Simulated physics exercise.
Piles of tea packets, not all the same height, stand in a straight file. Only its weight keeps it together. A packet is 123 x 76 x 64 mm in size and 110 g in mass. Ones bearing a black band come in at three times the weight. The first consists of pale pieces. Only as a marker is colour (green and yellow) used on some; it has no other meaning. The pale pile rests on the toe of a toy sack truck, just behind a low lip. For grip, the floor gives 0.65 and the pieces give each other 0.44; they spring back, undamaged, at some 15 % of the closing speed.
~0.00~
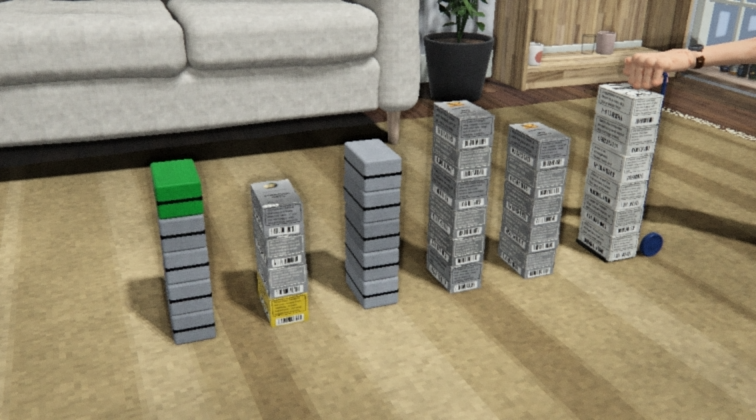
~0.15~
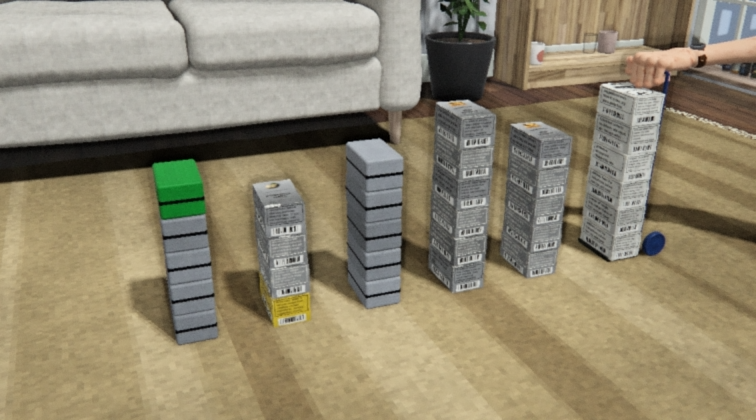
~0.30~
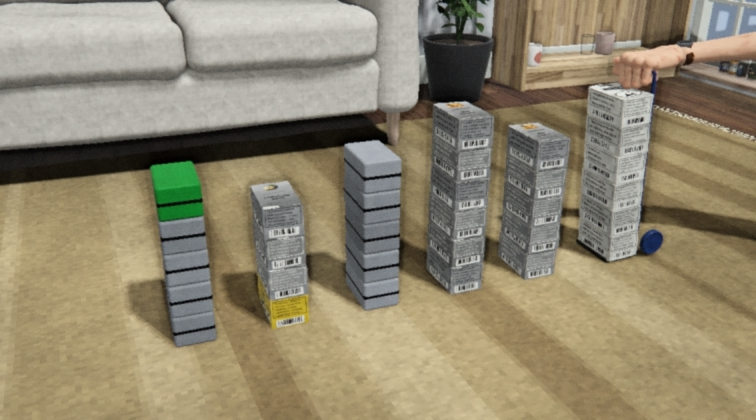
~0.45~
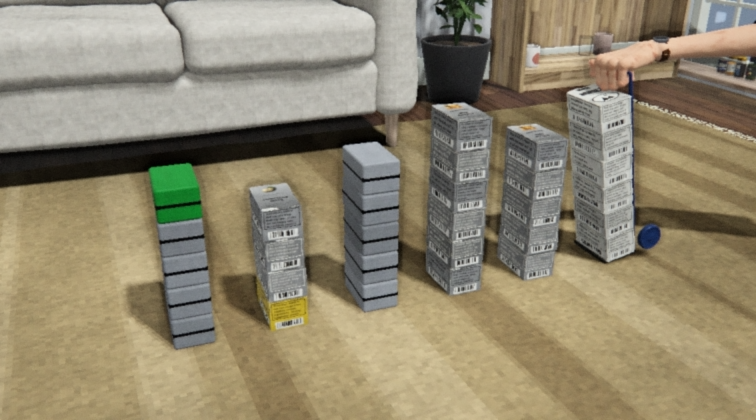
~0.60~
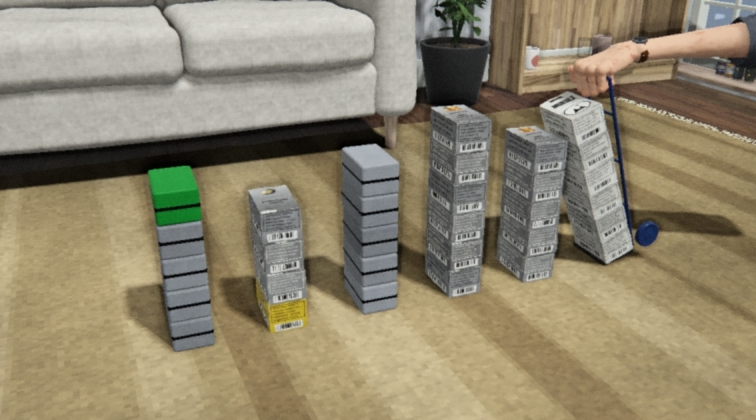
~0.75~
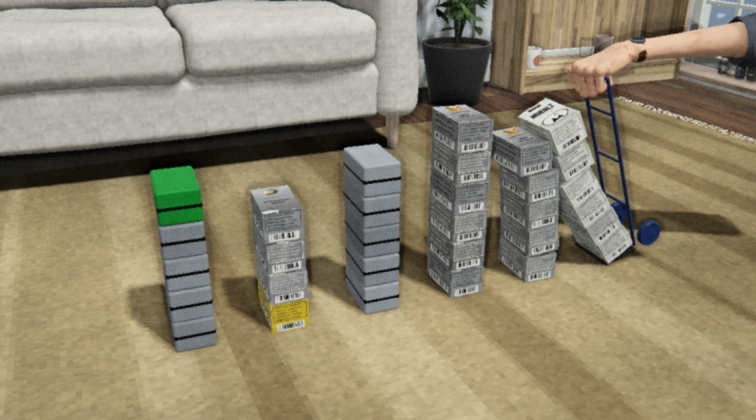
The footage shows a hand tilting a small blue hand truck leftward beside a row of box stacks on a rug, as its pale stack leans and bends onto the neighbouring grey stack, while the green-topped stack stays upright.
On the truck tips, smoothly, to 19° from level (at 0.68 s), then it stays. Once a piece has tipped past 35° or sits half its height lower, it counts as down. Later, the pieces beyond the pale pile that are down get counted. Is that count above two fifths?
Yes, it is above two fifths.
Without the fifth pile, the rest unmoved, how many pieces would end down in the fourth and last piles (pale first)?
The fourth pile would have 5 down and the last pile 5.
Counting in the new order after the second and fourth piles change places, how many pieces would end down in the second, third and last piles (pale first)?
Second 0, third 0, last 0.
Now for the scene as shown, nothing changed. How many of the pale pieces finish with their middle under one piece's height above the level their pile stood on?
3 of them.
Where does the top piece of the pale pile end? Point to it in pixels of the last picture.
End position: Near (451, 209) px.
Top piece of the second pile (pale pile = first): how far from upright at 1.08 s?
It leans around 20°.
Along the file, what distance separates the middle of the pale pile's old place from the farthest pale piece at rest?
Distance: Near 42 cm.
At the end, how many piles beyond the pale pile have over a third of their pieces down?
All told, the figure is 5.
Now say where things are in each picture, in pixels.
In the first picture (places mark the middle of the side facing us), truck frame 0° forward; green packet (180, 201); yellow packet (290, 311); the rest undisturbed.
The second picture shows truck frame 0° forward; green packet (182, 201).
The third picture shows truck frame 4° forward, top of the pale pile leaning 4°; green packet (180, 203); the rest undisturbed.
The fourth picture shows truck frame (631, 112) 11° forward, top of the pale pile leaning 12°; green packet (178, 205); the rest undisturbed.
The fifth picture shows truck frame (615, 115) 18° forward, top of the pale pile leaning 21°; green packet (178, 208); the rest undisturbed.
The sixth picture shows truck frame (613, 116) 19° forward, top of the pale pile leaning 27°; green packet (180, 208); yellow packet (291, 317); steepest lean 5°, the packet at (544, 241); 4 disturbed, none down.
After 1.08 s, 6 of the pale pile down; none of the 25 other packets down, 11 disturbed.
After 1.70 s, 6 of the pale pile down; 11 of the 25 other packets down; yellow packet leaning 4°.
After 2.28 s, 6 of the pale pile down; 24 of the 25 other packets down; green packet leaning 64°, 15 cm lower; yellow packet leaning 45°.
At rest (3.3 s), 6 of the pale pile down; 25 of the 25 other packets down; green packet upside down; yellow packet leaning 46°. That is 100 per cent. As the last picture would show them, middles, yellow packet near (264, 297).
